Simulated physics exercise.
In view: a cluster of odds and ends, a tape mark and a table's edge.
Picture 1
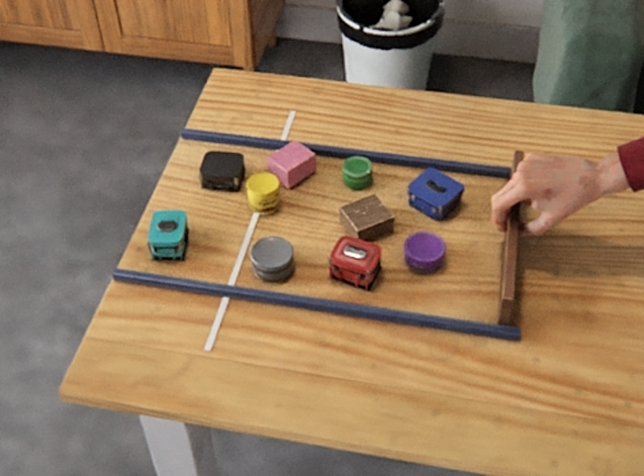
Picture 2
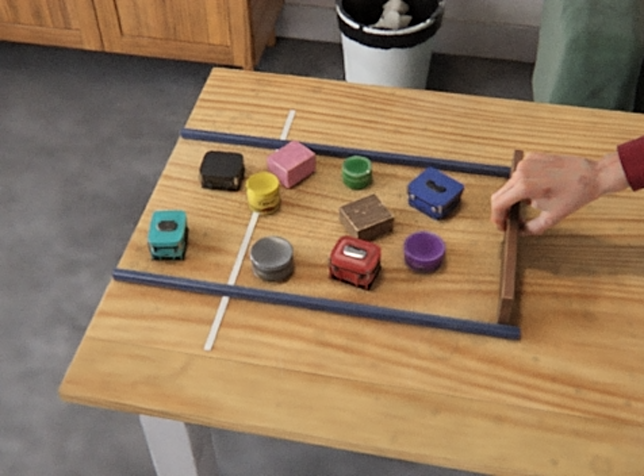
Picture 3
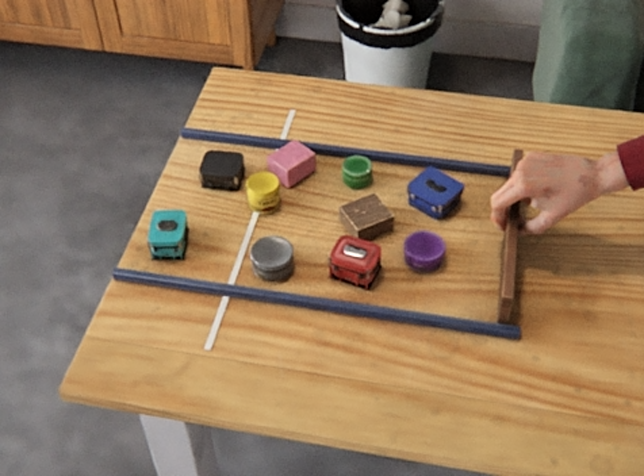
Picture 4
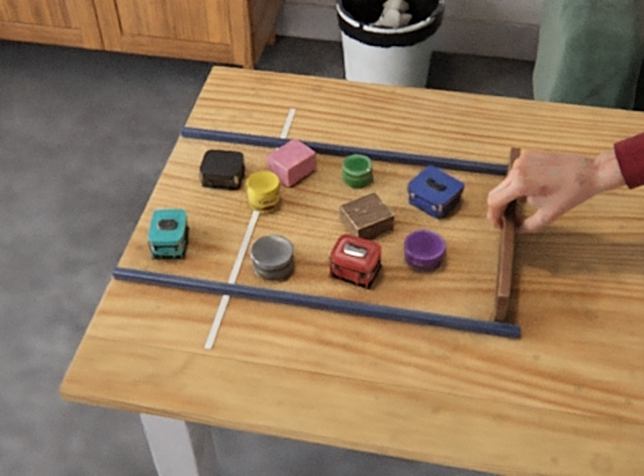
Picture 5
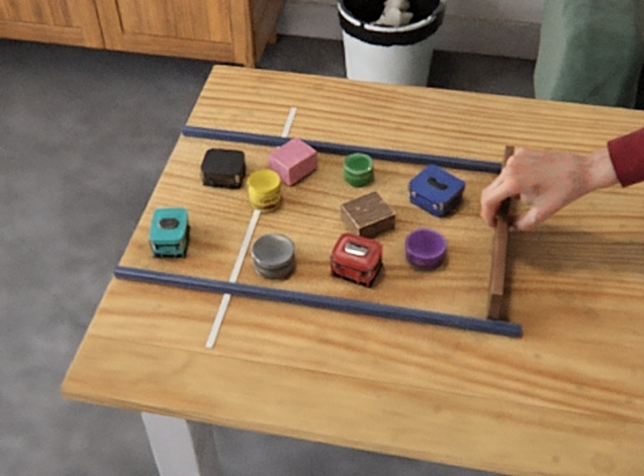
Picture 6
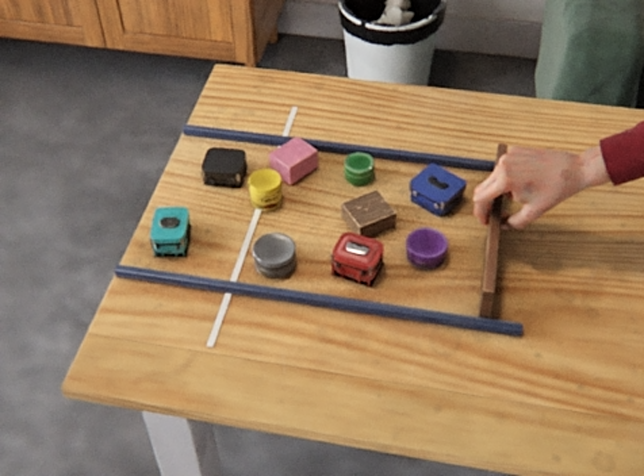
A hand slid a wooden board slightly left between two blue rails on a table, while the small coloured cases, tubs and lids scattered around a white tape mark stayed where they were.
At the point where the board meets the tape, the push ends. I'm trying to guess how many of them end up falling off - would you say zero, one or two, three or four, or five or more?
I reckon the number that spills over the end lands at zero.
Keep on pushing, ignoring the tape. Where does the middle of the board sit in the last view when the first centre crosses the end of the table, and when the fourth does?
First: Around (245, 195). Next: Around (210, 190).
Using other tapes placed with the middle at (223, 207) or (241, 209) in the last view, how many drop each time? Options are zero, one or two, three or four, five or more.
First spot, either one or two; second spot, one or two.
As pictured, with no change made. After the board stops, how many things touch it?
At rest, 3 are in contact.
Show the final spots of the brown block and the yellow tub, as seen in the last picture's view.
The first comes to rest at (217, 201), and the second at (200, 178).
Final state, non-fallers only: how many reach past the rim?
My count gives 2.
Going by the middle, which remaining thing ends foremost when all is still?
Nearest at the end: The black case.
Soon after, none off yet; turquoise case at rest near (171, 232); black case at rest near (225, 168); yellow tub at rest near (266, 190).
Then, none off yet; turquoise case at rest near (171, 232); black case at rest near (224, 168); yellow tub moving near (259, 185).
At rest, the number that fall off is zero.
